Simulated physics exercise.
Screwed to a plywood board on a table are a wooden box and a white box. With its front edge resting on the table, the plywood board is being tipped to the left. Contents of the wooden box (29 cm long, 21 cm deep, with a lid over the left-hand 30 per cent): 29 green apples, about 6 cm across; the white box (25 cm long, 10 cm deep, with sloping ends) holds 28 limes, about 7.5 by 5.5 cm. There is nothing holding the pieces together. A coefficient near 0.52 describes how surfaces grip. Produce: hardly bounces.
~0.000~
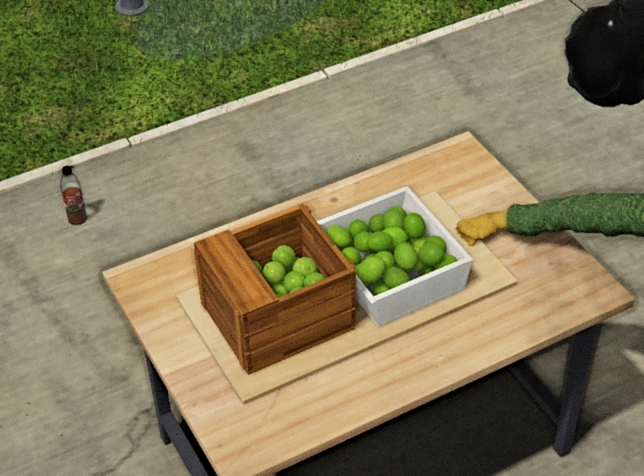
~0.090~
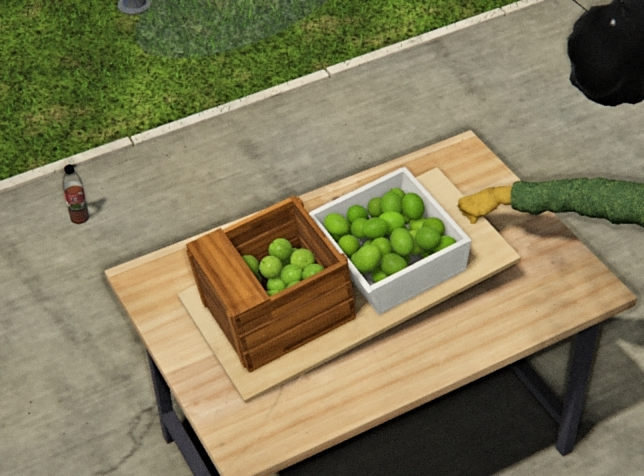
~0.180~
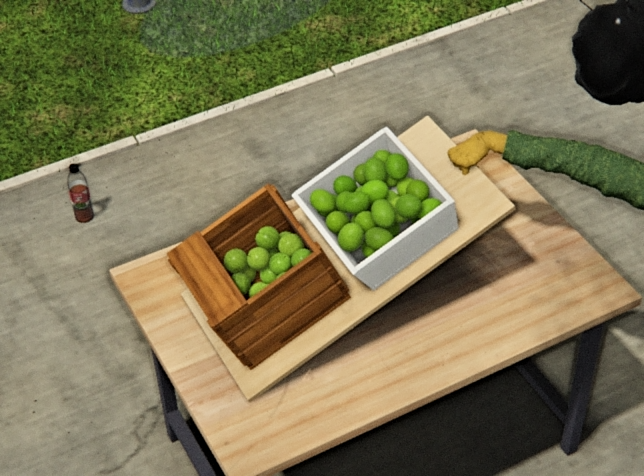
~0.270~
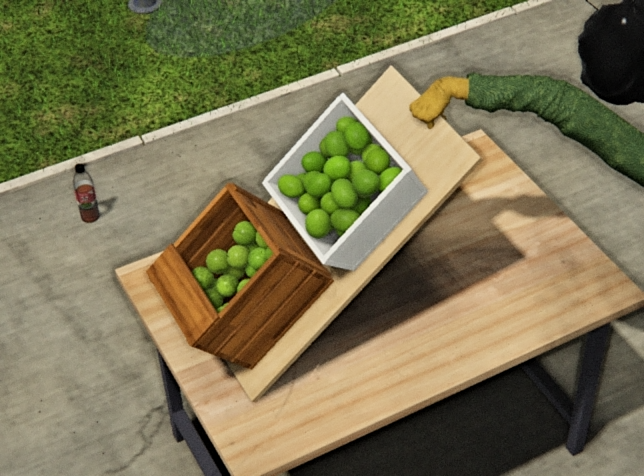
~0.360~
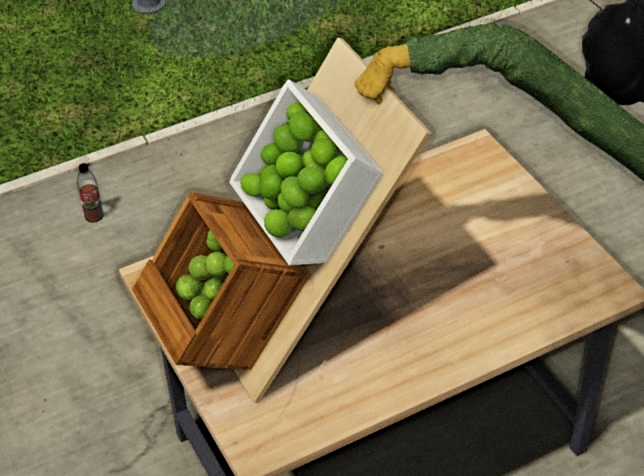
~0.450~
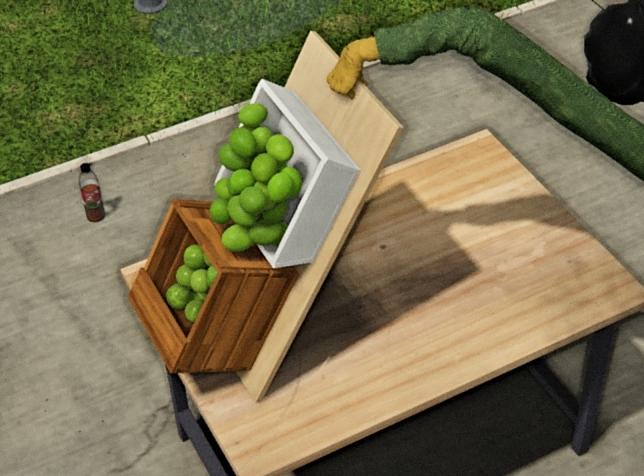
On a concrete patio edged by grass, seen from above, a light wooden table stands near a small dark bottle. On it, a plywood board carries a partly lidded brown wooden box of green fruit at left and an open white box of limes at right. A yellow-gloved hand in a green sleeve raises the board's right end, tilting both boxes steeply leftward as the fruit shifts inside them.
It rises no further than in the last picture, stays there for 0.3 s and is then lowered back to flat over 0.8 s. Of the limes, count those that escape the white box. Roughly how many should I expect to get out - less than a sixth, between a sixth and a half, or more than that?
Expect more than that.
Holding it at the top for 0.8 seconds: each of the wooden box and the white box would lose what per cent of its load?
In that case you'd see wooden box shed 0 percent of its load and white box shed 70 percent.
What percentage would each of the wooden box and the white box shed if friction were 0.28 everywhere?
In that case the wooden box sheds 0 per cent, while the white box sheds 90 per cent.
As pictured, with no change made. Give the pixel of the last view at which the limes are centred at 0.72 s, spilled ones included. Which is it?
In the last picture they centre on about (178, 251).
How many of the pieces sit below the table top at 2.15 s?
Number of pieces - roughly 18.
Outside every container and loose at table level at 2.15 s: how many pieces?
Estimated count: 2.
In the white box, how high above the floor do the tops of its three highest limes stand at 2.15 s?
About 10 cm.
After 0.72 s, tilt 61°; 0 of 29 out of the wooden box and 19 of 28 out of the white box.
After 1.06 s, tilt 41°; 0 of 29 out of the wooden box and 20 of 28 out of the white box.
After 1.54 s, tilt 0°; 0 of 29 out of the wooden box and 20 of 28 out of the white box.
When it is over (at 2.15 s), 0 of 29 out of the wooden box and 20 of 28 out of the white box. Asked share, 20 of 28, 71 per cent.
